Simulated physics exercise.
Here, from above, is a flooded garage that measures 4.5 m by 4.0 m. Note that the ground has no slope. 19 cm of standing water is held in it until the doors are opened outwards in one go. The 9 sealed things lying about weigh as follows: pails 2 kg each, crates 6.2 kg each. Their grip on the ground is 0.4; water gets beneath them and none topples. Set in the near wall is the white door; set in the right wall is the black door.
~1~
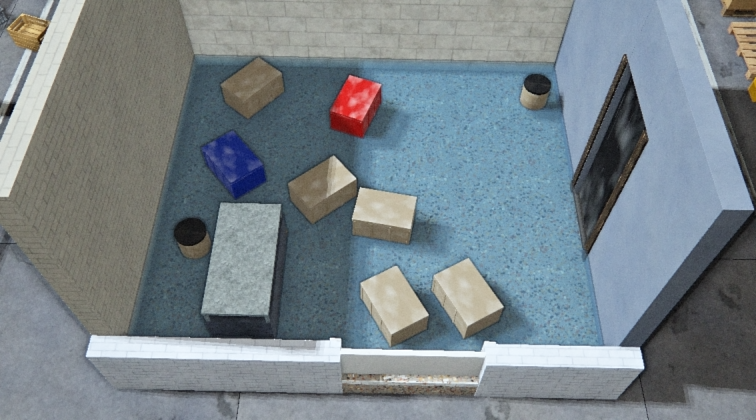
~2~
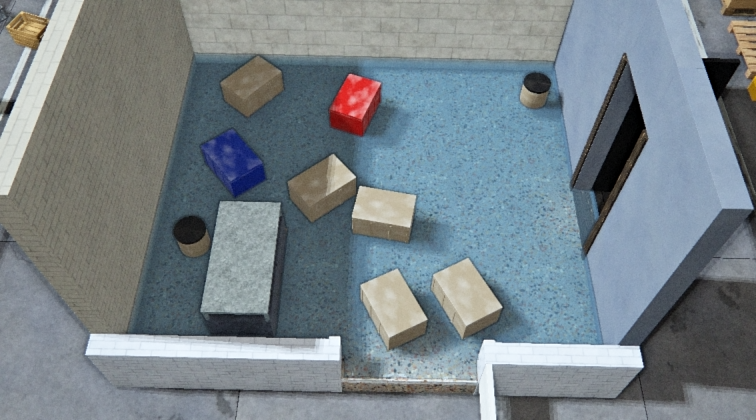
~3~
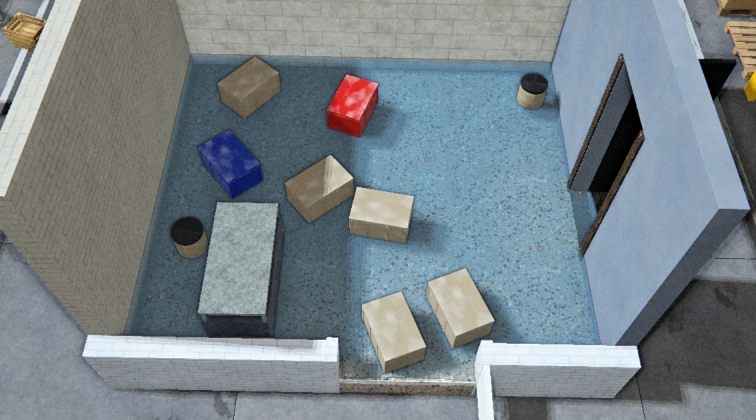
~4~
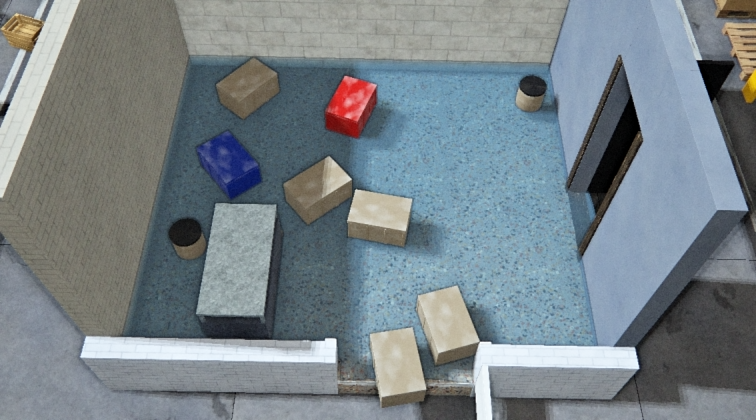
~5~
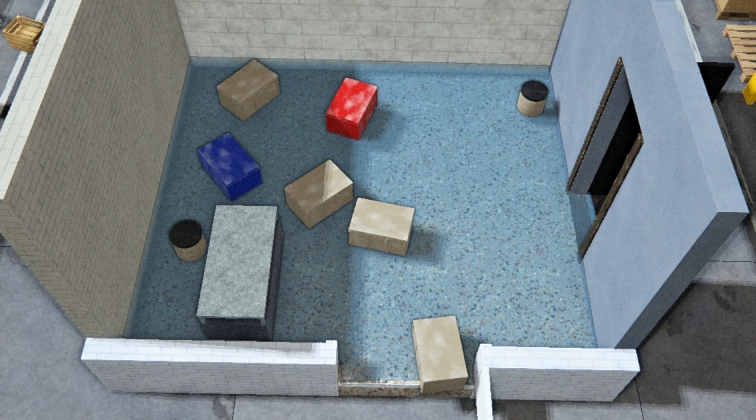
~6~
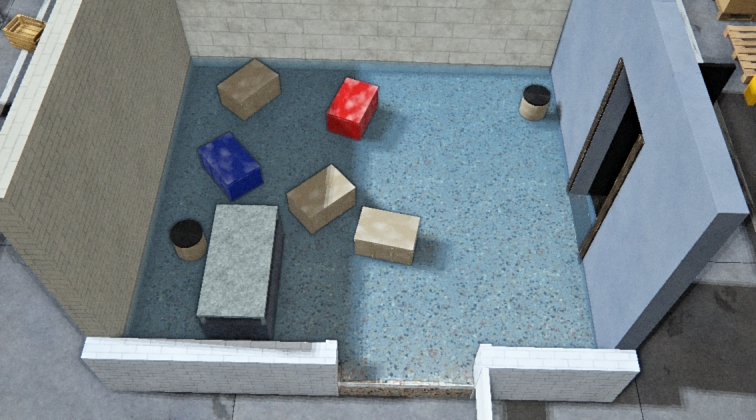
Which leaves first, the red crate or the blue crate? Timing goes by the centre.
The blue one.
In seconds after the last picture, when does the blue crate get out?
11.0 s or so.
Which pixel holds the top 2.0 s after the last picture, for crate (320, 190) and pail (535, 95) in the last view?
About (354, 246) for the first and (546, 120) for the second.
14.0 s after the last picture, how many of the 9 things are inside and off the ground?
Tally: 3 of them.
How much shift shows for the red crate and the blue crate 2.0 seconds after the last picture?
Roughly 40 and 30 cm by then.
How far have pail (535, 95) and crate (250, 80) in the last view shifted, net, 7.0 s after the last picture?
Washed out; 60 cm.
Then, 2.0 s after the last picture the red crate is near (376, 119), 0.4 m from its start, afloat; the blue crate is near (254, 171), 0.3 m from its start, afloat; 2 of 9 are out; 7 afloat.
Then, 7.0 s after the last picture the red crate is near (440, 156), 1.2 m from its start, afloat; the blue crate is near (359, 214), 1.6 m from its start, afloat; 5 of 9 are out; 4 afloat.
Then, 14.0 s after the last picture the red crate is near (530, 240), 2.6 m from its start, afloat; the blue crate has gone out (10.9 s after the last picture); 6 of 9 are out; 3 afloat.
Then, 18.0 s after the last picture the red crate is near (565, 242), 2.8 m from its start, afloat; the blue crate has gone out (10.9 s after the last picture); 6 of 9 are out; 3 afloat.
